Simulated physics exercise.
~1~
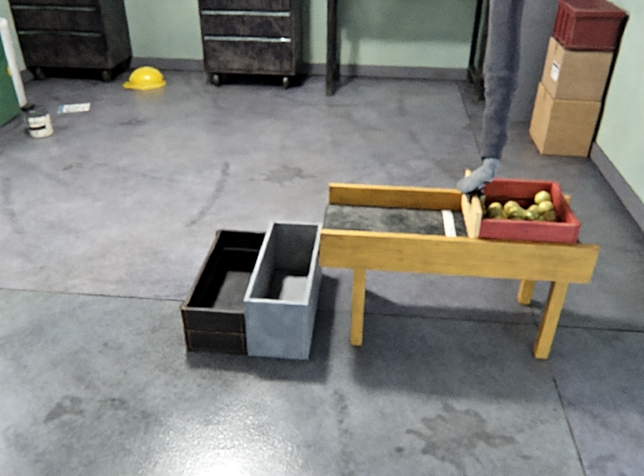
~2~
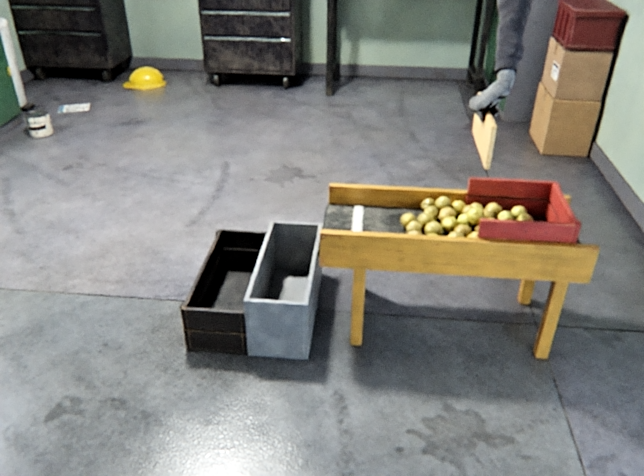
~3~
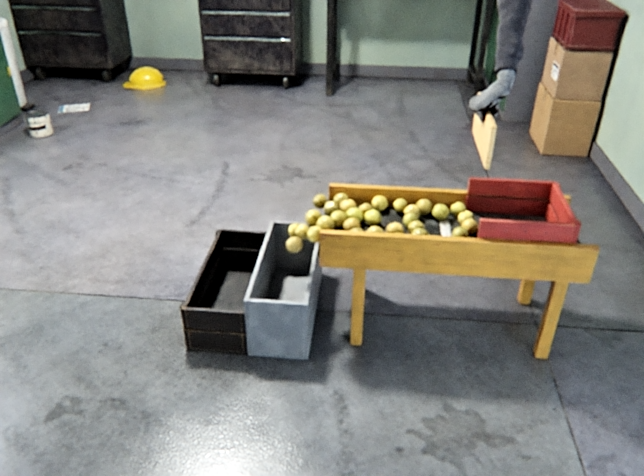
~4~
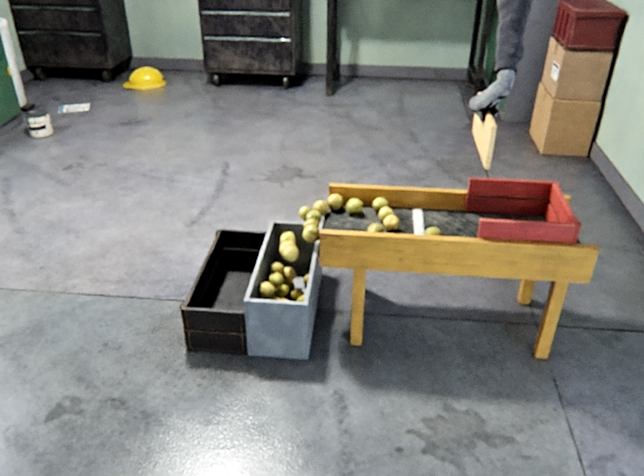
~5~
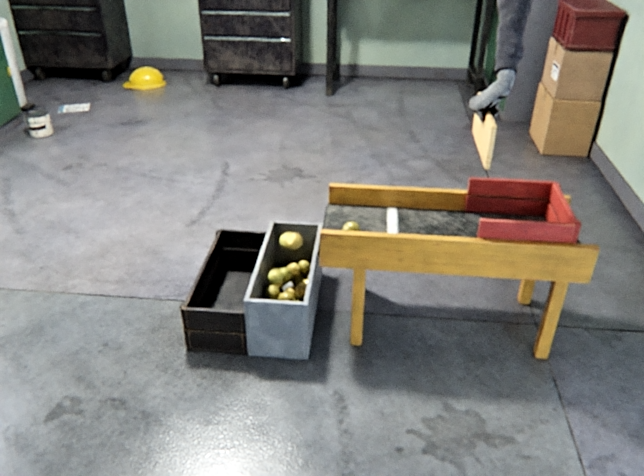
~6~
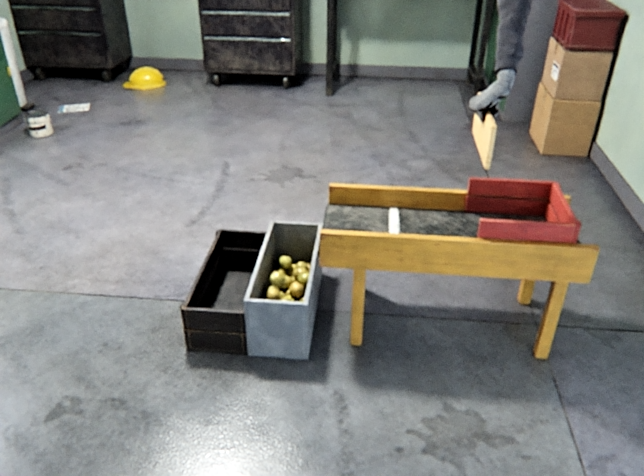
Yellow apples spilled leftward out of a red pen once a gloved hand lifted its wooden gate, rode along the belt of a low wooden table, and tumbled off the end into the grey box, leaving the black box beyond it empty.
